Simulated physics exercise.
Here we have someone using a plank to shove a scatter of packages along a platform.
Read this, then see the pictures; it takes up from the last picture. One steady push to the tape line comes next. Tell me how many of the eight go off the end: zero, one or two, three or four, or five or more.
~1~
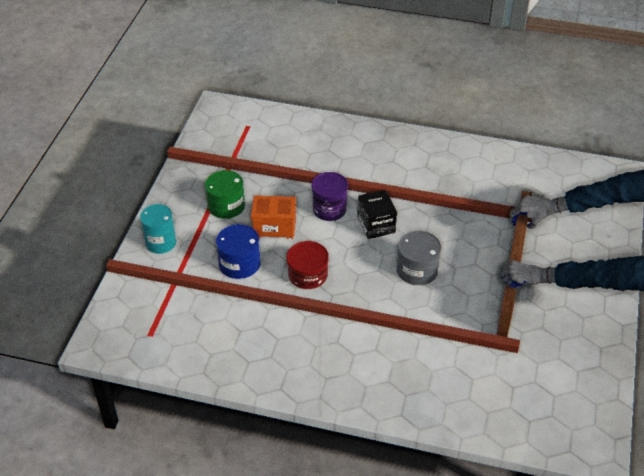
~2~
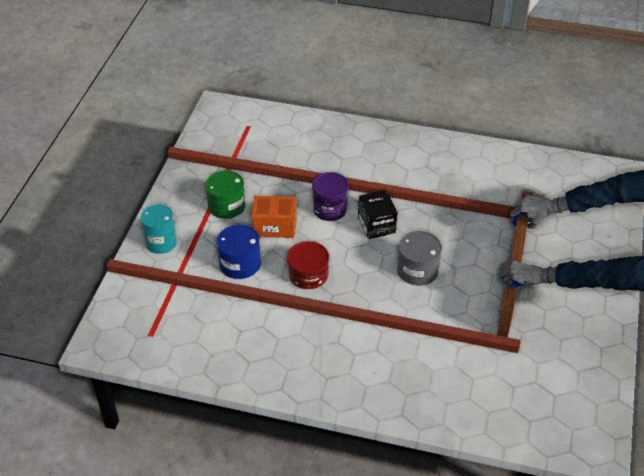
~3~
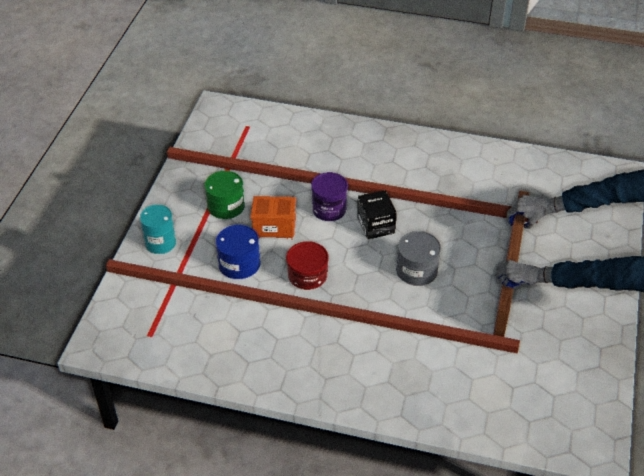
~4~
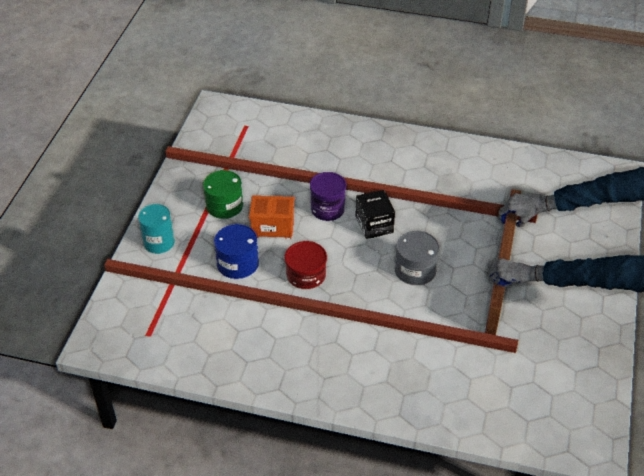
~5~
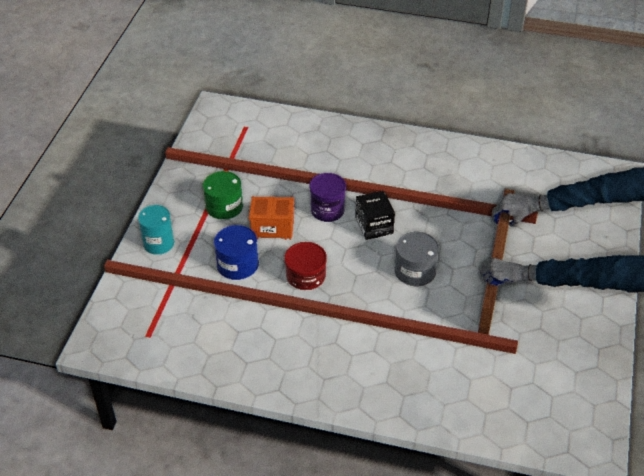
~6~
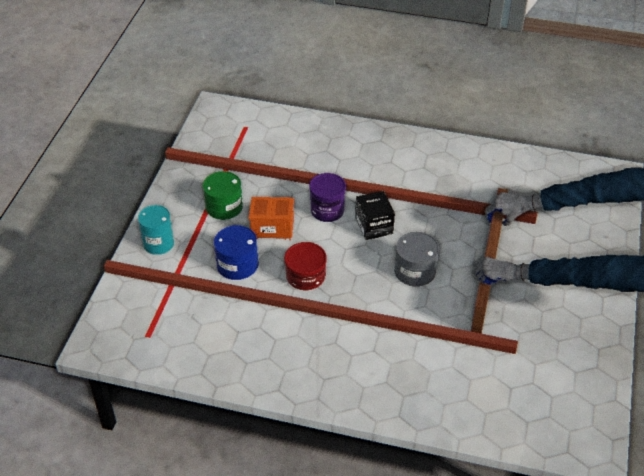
One or a pair drop.
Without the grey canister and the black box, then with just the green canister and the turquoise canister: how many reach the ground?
The counts: 1 and 0.
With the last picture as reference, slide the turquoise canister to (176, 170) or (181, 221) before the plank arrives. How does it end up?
Result for the turquoise canister: It leaves the top at position one; it is still there at position two.
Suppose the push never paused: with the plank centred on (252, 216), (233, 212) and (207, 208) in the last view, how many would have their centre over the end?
By position: 0 / 0 / 2.
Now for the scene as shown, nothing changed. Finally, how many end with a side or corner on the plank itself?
3 in contact.
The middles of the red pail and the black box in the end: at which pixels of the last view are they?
Answer: First (163, 250), after that (201, 179).
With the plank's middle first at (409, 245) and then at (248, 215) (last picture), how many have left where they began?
1 by the first point, 8 by the second.
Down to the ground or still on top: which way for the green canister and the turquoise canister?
Result - green canister: Gone; turquoise canister: Gone.
A little later, none off yet; turquoise canister at rest near (156, 230); green canister at rest near (223, 195); blue canister at rest near (237, 253).
Next, none off yet; turquoise canister at rest near (156, 230); green canister shifted a little near (215, 190); blue canister shifted a little near (219, 250).
When it is over, the number that fall off is one or two; down, green canister and turquoise canister.
